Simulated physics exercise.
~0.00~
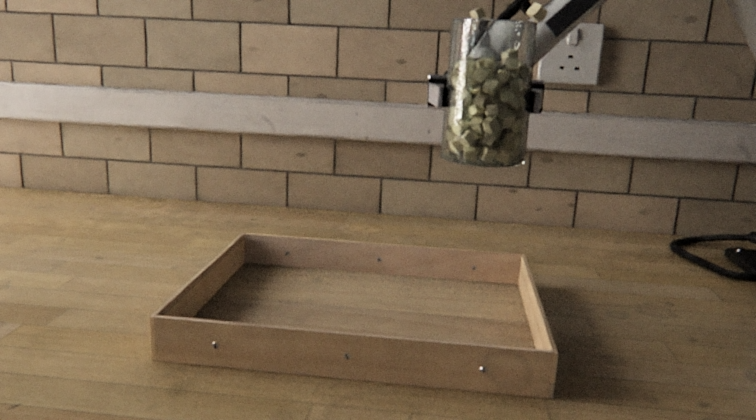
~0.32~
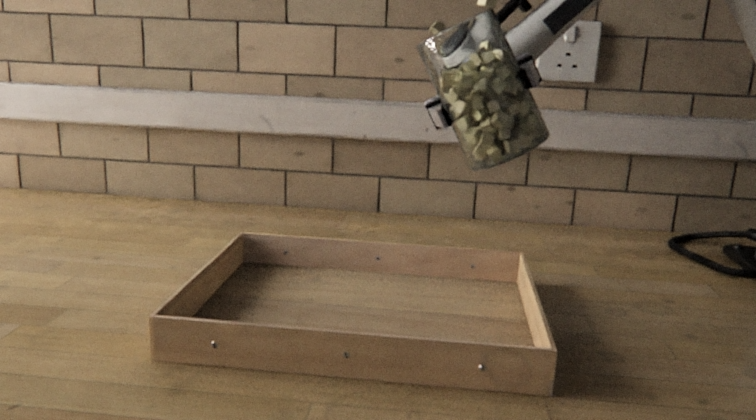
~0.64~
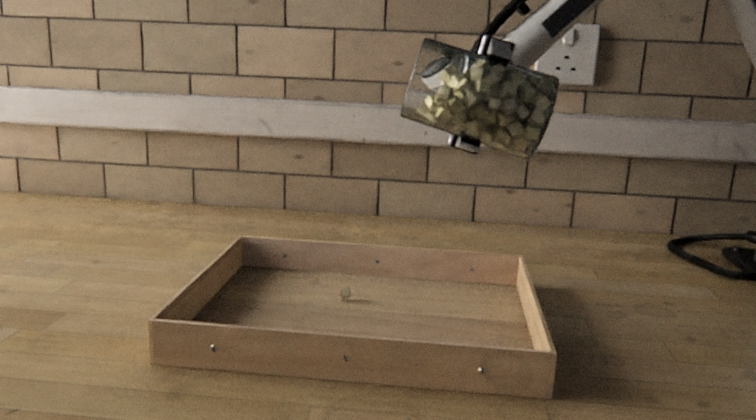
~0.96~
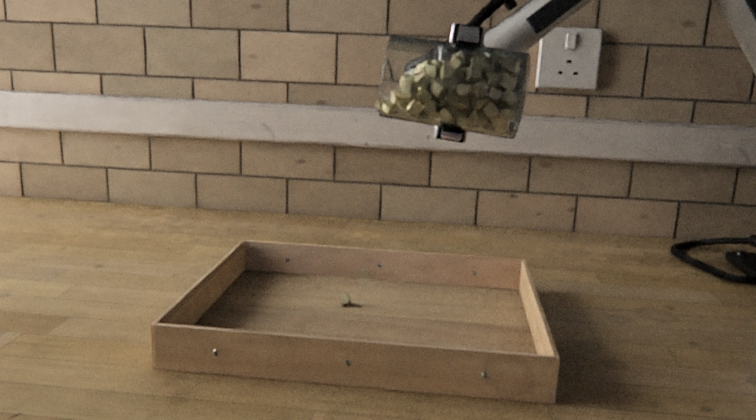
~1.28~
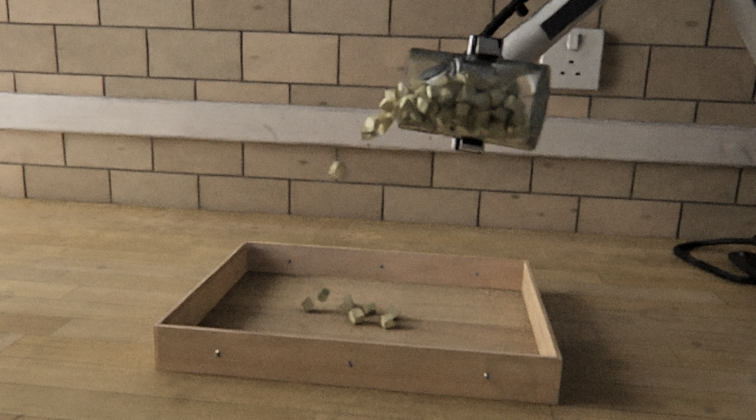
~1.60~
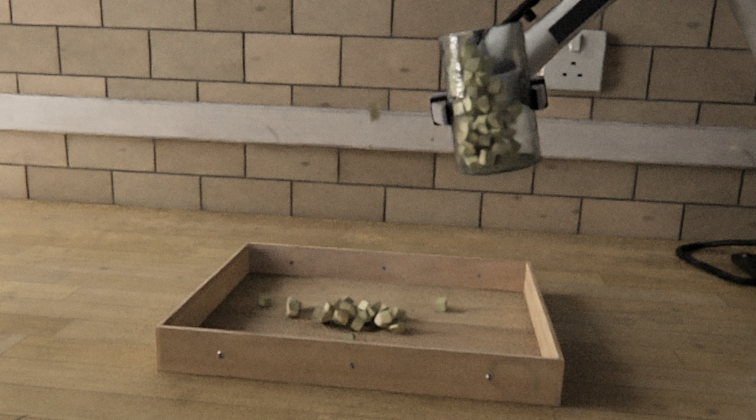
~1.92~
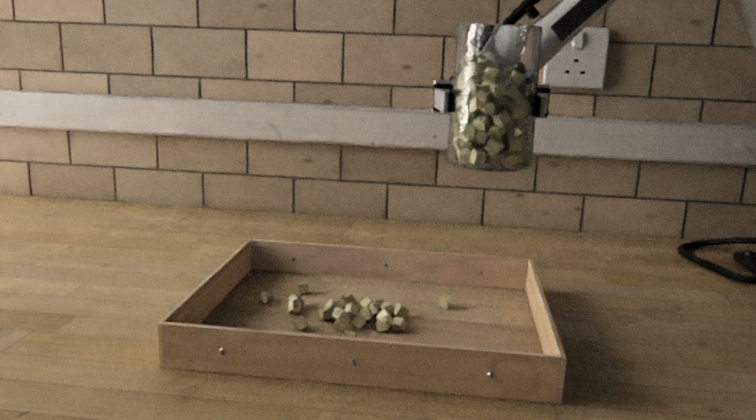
Robot-held clear tumbler of pale green vegetable dice tipping over a wooden tray, spilling some, then returning upright still mostly full.
